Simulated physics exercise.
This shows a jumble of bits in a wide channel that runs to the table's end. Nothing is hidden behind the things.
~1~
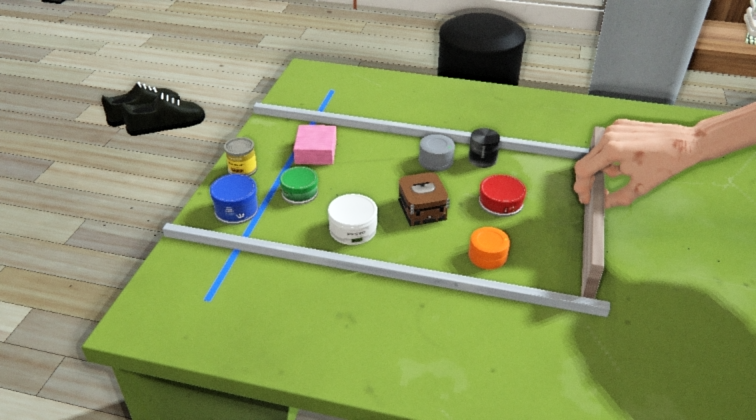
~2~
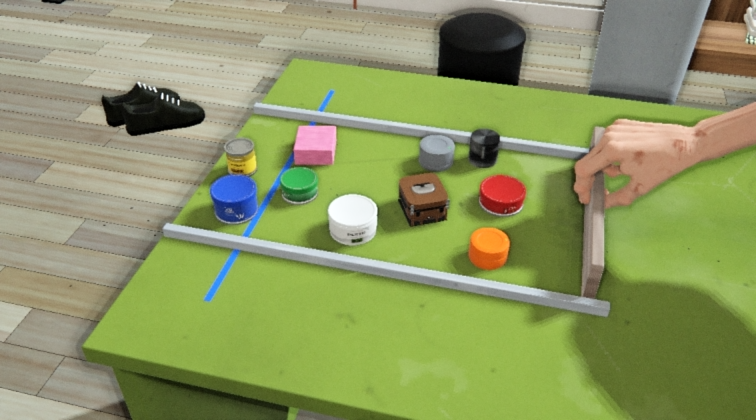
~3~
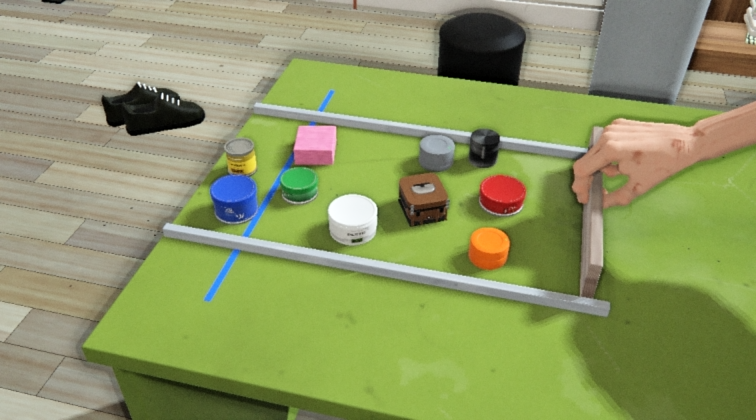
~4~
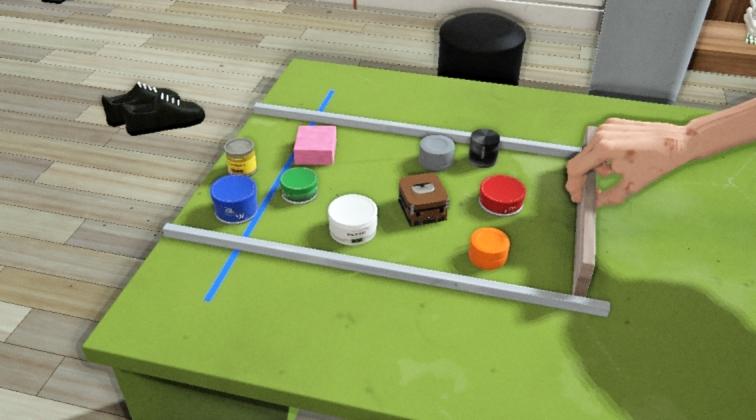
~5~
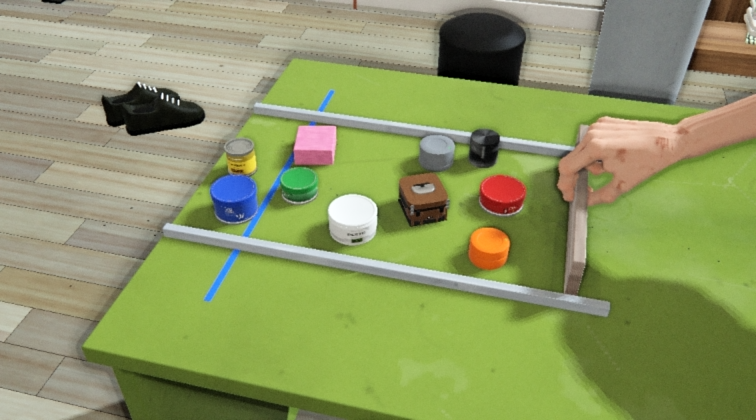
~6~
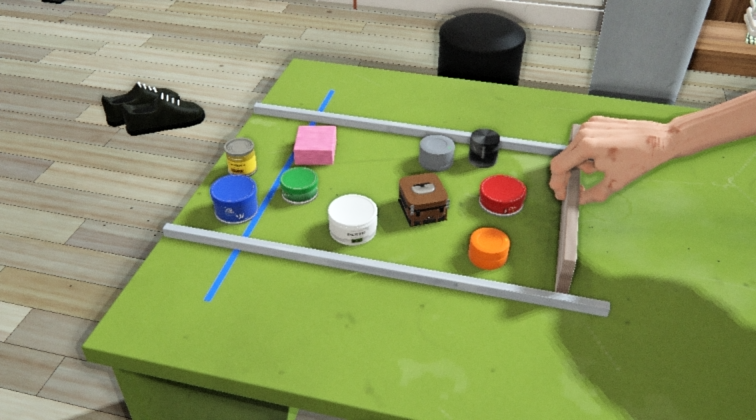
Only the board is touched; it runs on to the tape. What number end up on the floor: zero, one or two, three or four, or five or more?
As it turns out, the number that fall off is one or two.
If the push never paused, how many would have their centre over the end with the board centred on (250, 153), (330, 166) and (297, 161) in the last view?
The counts: 5, 0 and 1.
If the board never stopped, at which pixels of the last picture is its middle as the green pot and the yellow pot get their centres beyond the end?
For the green pot at (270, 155), for the yellow pot at (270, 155).
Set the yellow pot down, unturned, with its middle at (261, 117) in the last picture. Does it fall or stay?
From there it falls.
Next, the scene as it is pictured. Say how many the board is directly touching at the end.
That makes 5.
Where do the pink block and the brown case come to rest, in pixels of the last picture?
The pink block stops around (249, 134); the brown case around (248, 183).
Soon after, none off yet; yellow pot at rest near (241, 158); blue pot at rest near (235, 200); pink block at rest near (316, 145).
In the end, the number that fall off is one or two; gone, blue pot.
